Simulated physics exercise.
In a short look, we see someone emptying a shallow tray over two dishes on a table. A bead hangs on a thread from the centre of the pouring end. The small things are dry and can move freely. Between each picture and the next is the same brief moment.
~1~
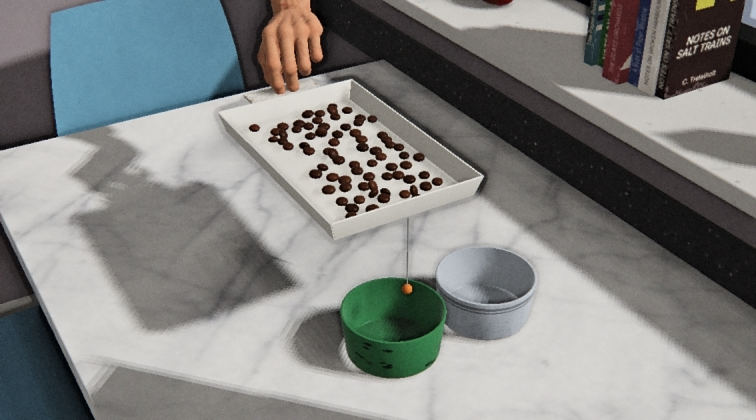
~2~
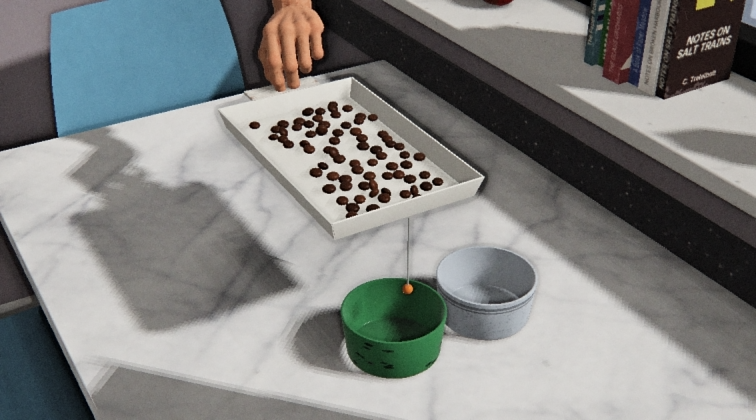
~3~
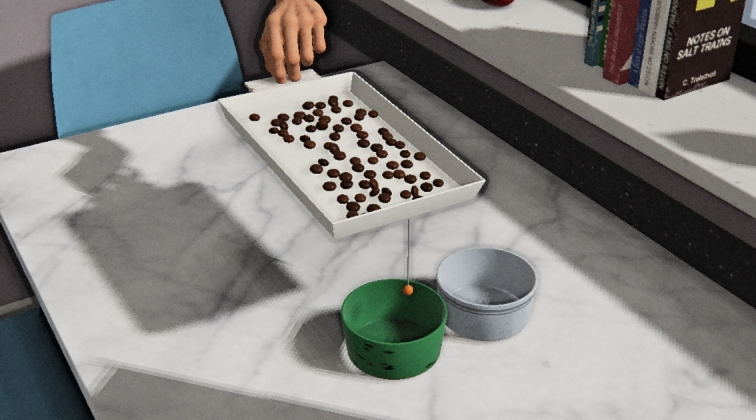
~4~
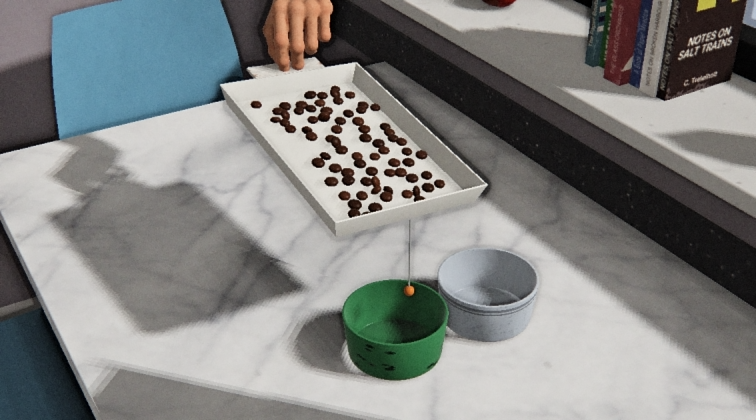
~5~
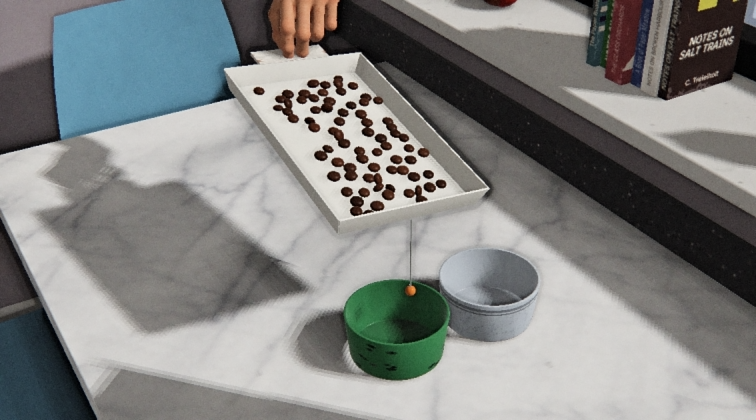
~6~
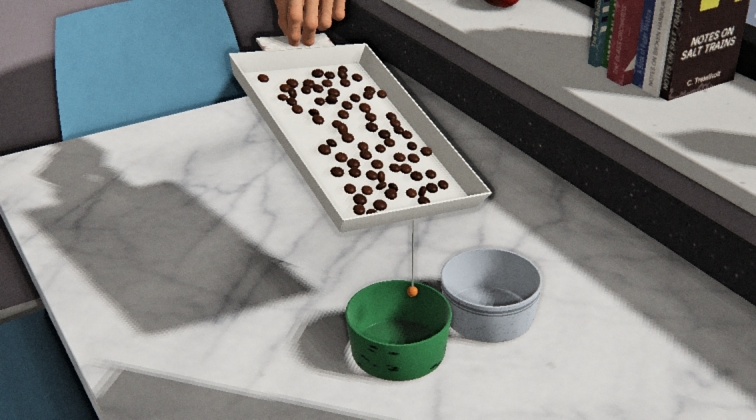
On a marble table beside a windowsill with books, a hand holds the far end of a shallow white tray of small dark brown drops above a green dish and a grey one, an orange bead hanging from its near edge. The hand then lifts the far end gradually, tilting the tray slightly toward its right corner.
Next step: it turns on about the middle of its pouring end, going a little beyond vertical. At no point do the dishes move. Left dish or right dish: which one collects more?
The right one.
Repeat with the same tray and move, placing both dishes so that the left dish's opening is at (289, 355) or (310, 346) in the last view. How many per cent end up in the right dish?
Trial 1 around 0 percent, trial 2 around 0 percent.
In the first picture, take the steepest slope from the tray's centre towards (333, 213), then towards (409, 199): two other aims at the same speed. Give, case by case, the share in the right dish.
Roughly 0 % in the first case and 30 % in the second.
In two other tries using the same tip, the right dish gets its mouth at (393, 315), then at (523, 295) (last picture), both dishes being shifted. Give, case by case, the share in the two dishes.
In order, about 0 and 60 in a hundred.
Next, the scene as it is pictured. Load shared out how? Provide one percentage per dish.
I'd say the left dish holds some 0 % and the right dish some 90 %.
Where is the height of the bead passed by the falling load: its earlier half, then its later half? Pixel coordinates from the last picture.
Initially about (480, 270); subsequently about (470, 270).
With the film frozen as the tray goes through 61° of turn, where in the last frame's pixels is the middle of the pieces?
Look around (446, 178) in the last picture.
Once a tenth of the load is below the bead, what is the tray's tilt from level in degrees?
Roughly 80 degrees from level.
Just after the last frame, tray tipped steeply; every one on the tray.
A moment on, tray tipped past a quarter turn; roughly a third on the tray; roughly half in the right dish; just a few outside both; about a tenth in the air.
Further on, tray tipped past a quarter turn; almost all in the right dish; about a tenth outside both.
When it is over, tray tipped past a quarter turn; not one in the left dish; almost all in the right dish; about a tenth outside both.
